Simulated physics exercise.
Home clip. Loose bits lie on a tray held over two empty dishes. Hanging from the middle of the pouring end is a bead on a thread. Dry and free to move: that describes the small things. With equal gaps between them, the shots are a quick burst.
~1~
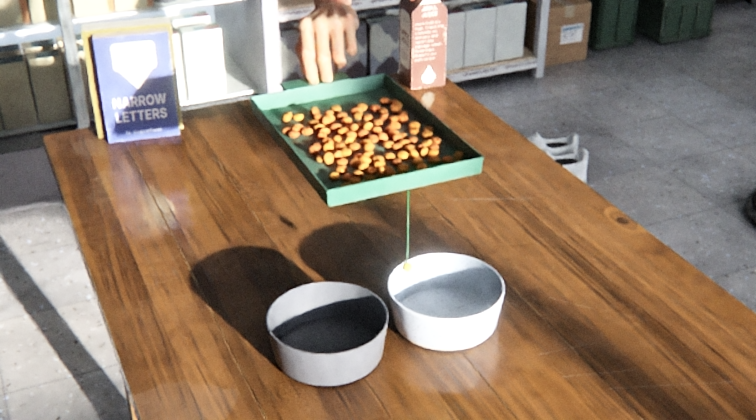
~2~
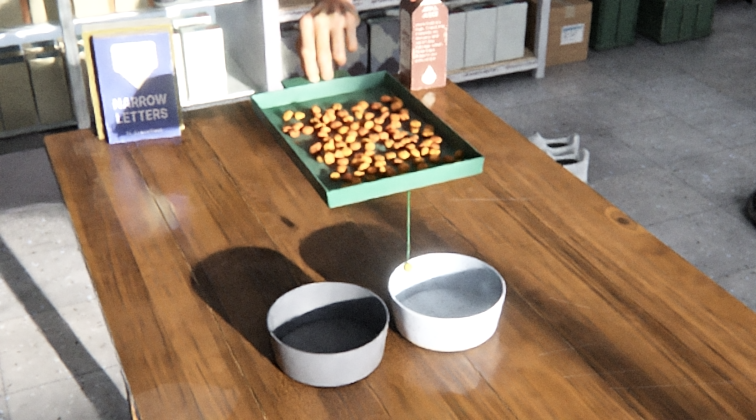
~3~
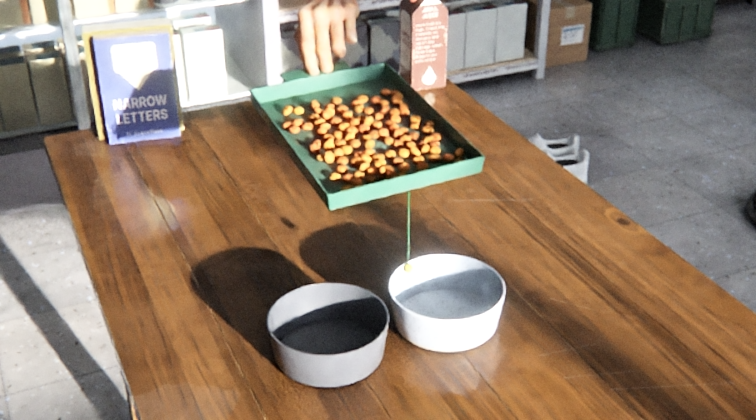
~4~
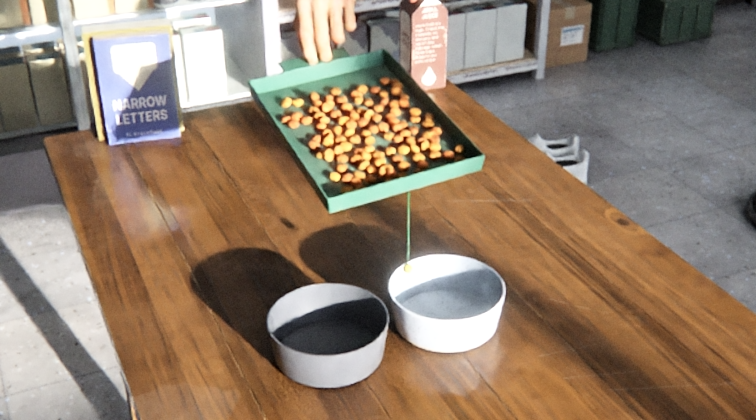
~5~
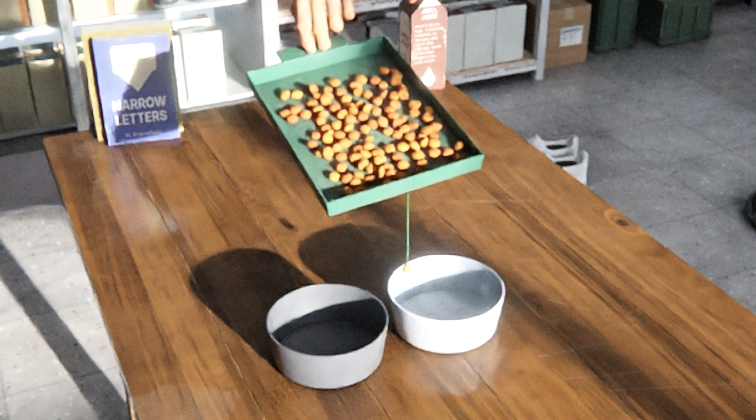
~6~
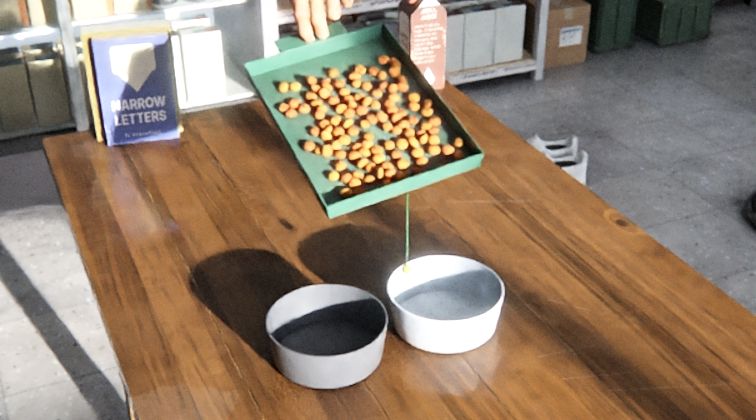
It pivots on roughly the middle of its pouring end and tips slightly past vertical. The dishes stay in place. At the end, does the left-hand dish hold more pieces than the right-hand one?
Yes.
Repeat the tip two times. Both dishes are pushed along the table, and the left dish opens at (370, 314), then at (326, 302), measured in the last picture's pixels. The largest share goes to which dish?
The dish to the left at the first, the dish to the left at the second.
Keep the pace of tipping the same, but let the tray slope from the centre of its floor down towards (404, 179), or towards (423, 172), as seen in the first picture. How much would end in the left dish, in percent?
I'd say some 10 in a hundred at first, then 0 in a hundred.
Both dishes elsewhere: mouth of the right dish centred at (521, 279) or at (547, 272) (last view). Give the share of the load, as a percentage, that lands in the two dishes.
Result: 50 % and 20 %.
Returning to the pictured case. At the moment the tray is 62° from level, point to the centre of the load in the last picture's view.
Near (365, 158).
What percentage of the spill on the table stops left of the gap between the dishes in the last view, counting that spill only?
I'd guess close to 50 %.
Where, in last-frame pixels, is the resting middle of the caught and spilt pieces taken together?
Roughly at pixel (338, 344).
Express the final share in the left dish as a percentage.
It comes to around 90 per cent of the load.
Just after the last frame, tray tipped steeply; every one on the tray.
A moment on, tray tipped past a quarter turn; roughly a third on the tray; roughly half in the left dish; about a tenth outside both; about a tenth in the air.
Further on, tray tipped past a quarter turn; the larger part in the left dish; just a few in the right dish; about a tenth outside both.
When it is over, tray tipped past a quarter turn; the larger part in the left dish; just a few in the right dish; about a tenth outside both.
